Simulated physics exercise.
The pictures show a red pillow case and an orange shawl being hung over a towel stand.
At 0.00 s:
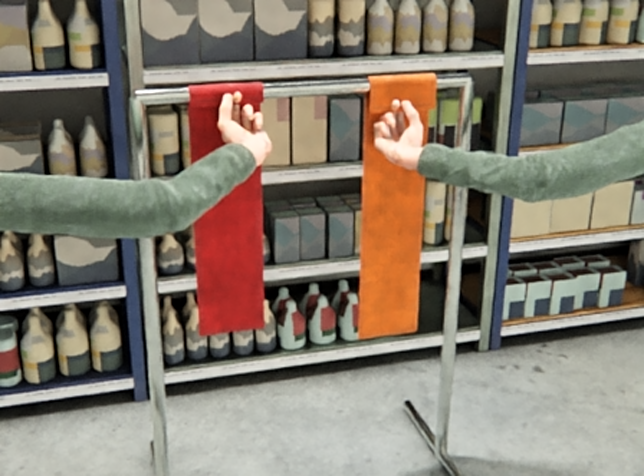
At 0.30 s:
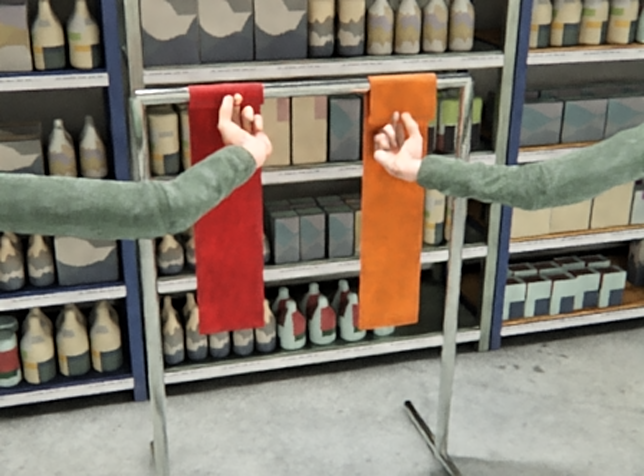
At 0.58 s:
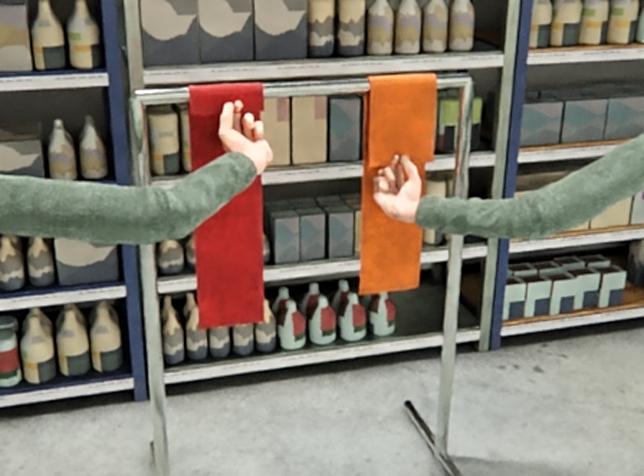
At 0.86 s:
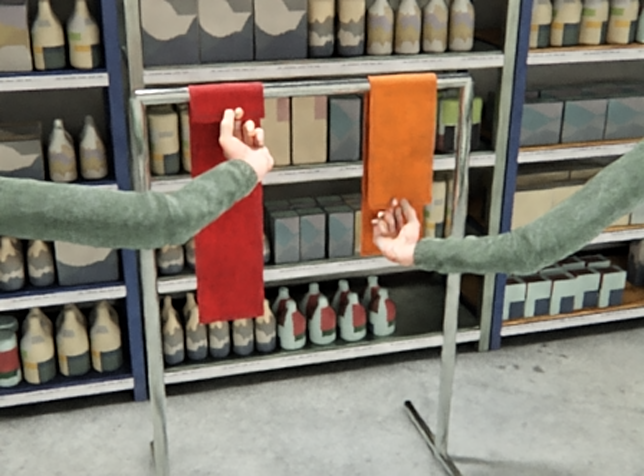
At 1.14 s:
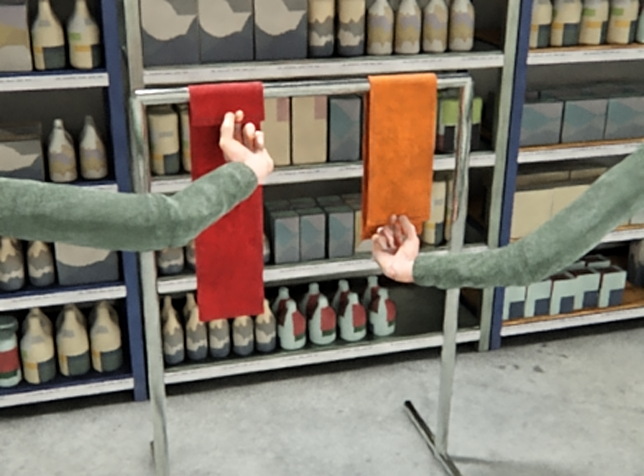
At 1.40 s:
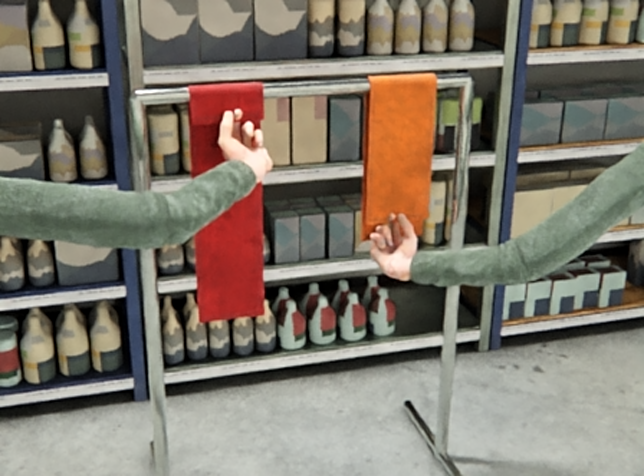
The clip opens with two green-sleeved arms holding a red cloth and an orange cloth over a metal rail, before stocked shelves. The right hand pulls the orange cloth's front down far as its back rises until nearly level, while the left hand draws the red one down slightly, its back still much longer.
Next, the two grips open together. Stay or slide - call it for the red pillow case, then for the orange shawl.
Red pillow case - slide; orange shawl - stay.
Around 1.80 s, pillow case clear of the rail and dropping near (232, 340); shawl at rest on the rail.
Around 2.12 s, pillow case in a heap on the floor; shawl at rest on the rail.
Finally, pillow case in a heap on the floor; shawl at rest on the rail. The red pillow case slides off and the orange shawl hangs there.
